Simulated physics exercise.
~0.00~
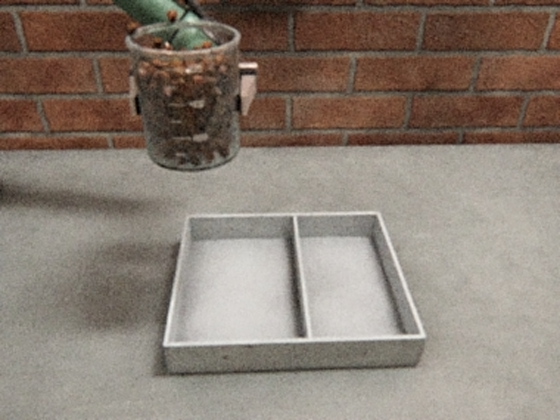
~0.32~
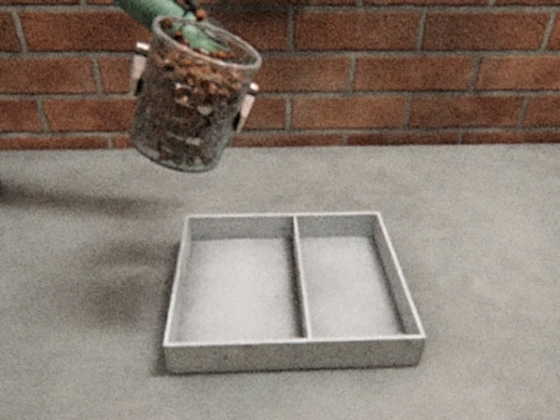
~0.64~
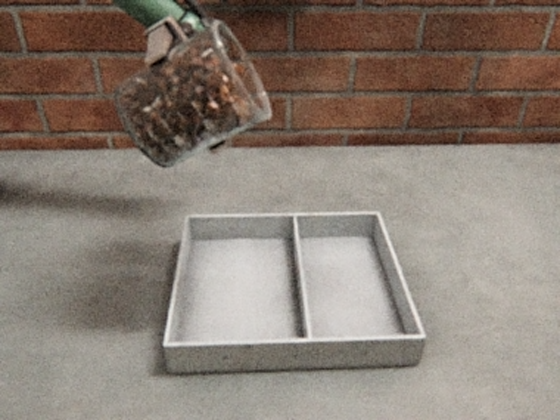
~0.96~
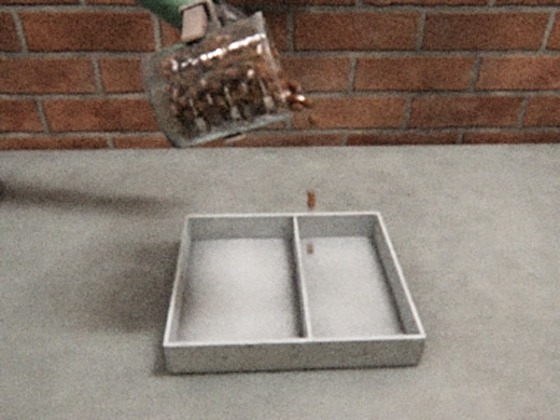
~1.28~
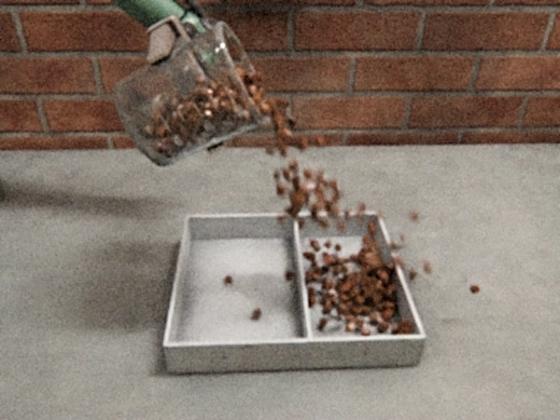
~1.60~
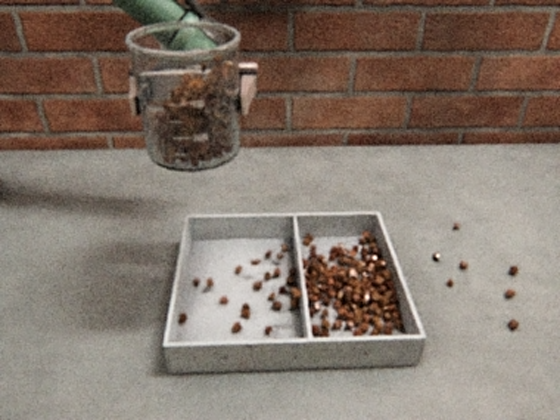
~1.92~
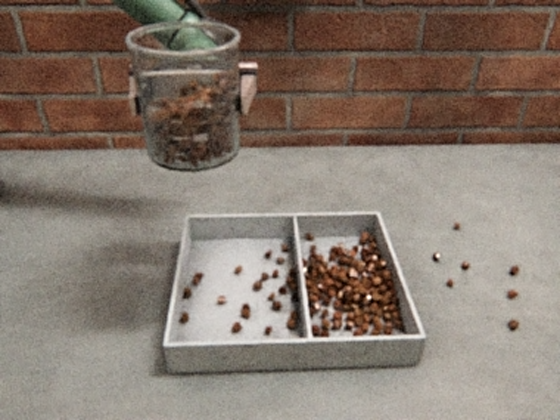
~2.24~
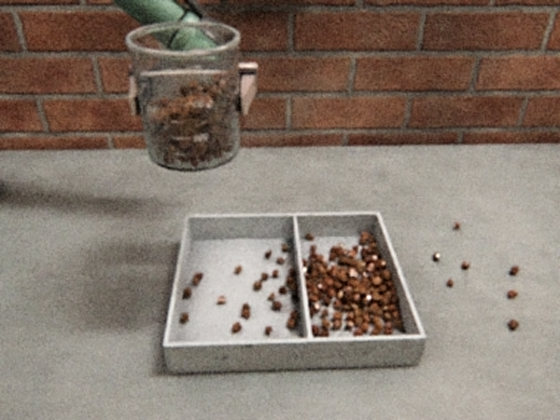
A green arm tipped a clear tumbler of brown pellets over a divided gray tray, spilling many into the right section, some into the left and a few onto the table, then turned it upright and held it still, still partly full.
